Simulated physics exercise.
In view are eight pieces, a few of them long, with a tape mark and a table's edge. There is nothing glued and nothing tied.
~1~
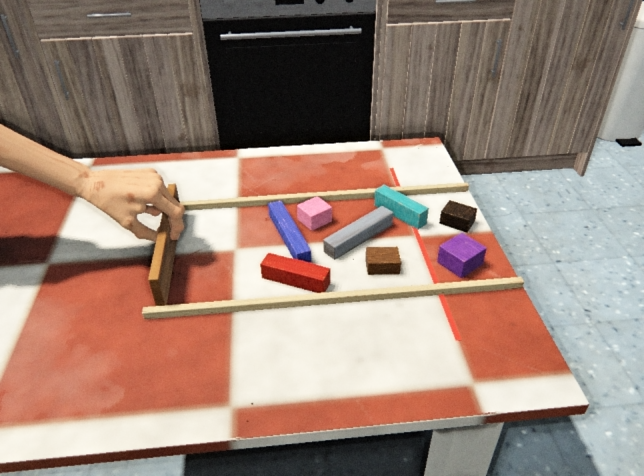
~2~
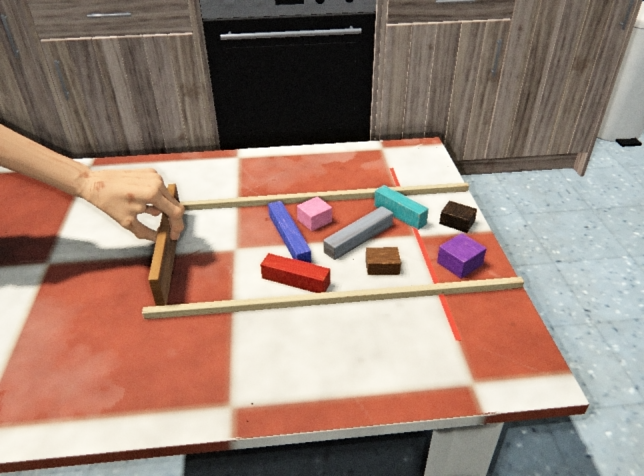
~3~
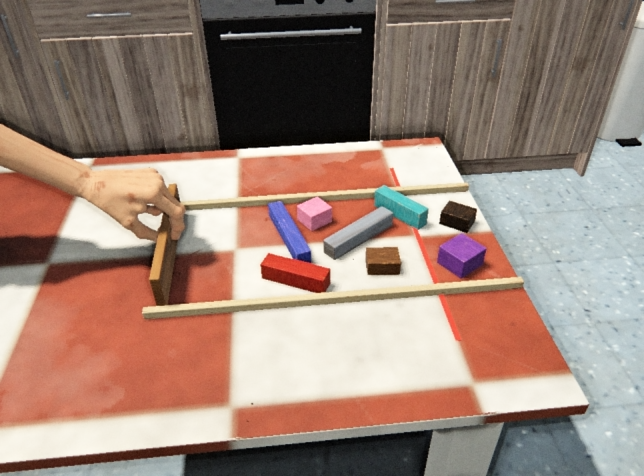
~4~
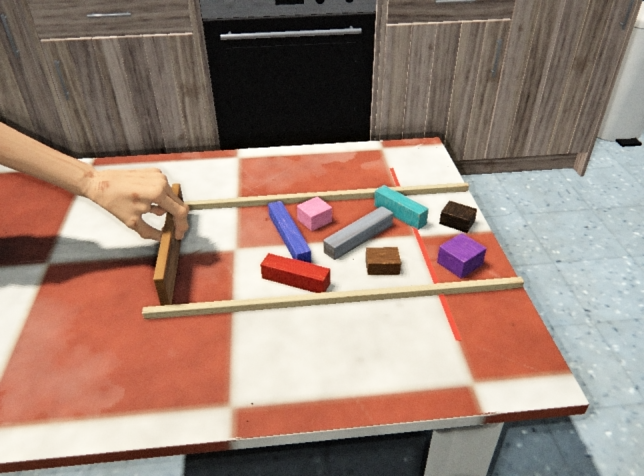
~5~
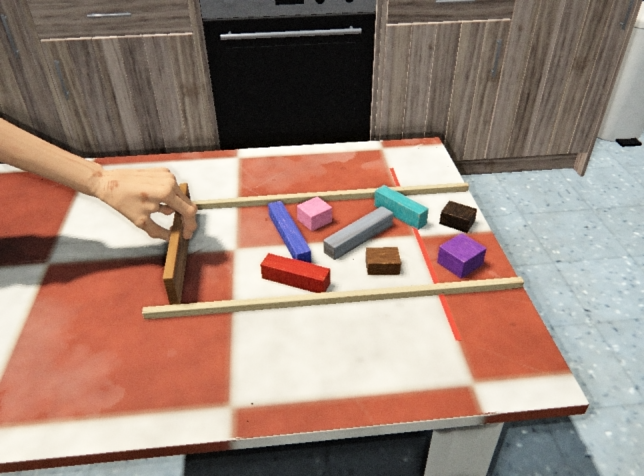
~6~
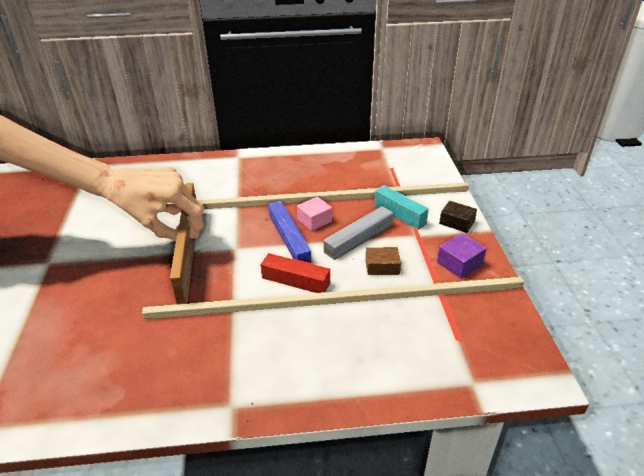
On a red and white checked table in a kitchen, a hand holds an upright wooden board between two pale rails, with eight coloured blocks and a red line to its right. The board stays nearly still at first, then the hand slides it slightly right, while the blocks remain in place, untouched.
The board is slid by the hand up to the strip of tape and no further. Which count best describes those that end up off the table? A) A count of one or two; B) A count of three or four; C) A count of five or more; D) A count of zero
Option D: A count of zero.
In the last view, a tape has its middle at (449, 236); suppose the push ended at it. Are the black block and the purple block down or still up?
Outcome - black block topples off, purple block topples off.
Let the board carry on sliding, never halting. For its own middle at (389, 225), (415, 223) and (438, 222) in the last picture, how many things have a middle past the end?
In order of the places given, that's 0, 0 and 2.
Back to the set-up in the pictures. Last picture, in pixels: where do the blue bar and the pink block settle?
They end up close to (422, 221) and (436, 205).
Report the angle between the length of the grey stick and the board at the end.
Close to 25°.
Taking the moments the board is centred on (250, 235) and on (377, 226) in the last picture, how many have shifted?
Respectively 0 and 7.
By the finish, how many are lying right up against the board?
It is in contact with 2.
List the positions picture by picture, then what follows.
The first frame shows black block (458, 216); purple block (462, 255); turquoise bar (401, 207); board (167, 241); tape (419, 238).
The second frame shows purple block (461, 255); brown block (383, 261).
The third frame shows turquoise bar (401, 207); blue bar (289, 232).
The fourth frame shows black block (458, 216); grey stick (359, 232).
The fifth frame shows purple block (461, 255); pink block (315, 214).
The sixth frame shows black block (458, 216); purple block (461, 255); turquoise bar (401, 207); board (186, 240); tape (419, 238).
Early on, none off yet; black block at rest near (458, 216); purple block at rest near (461, 255); turquoise bar at rest near (401, 207).
Finally, the number that fall off is zero.
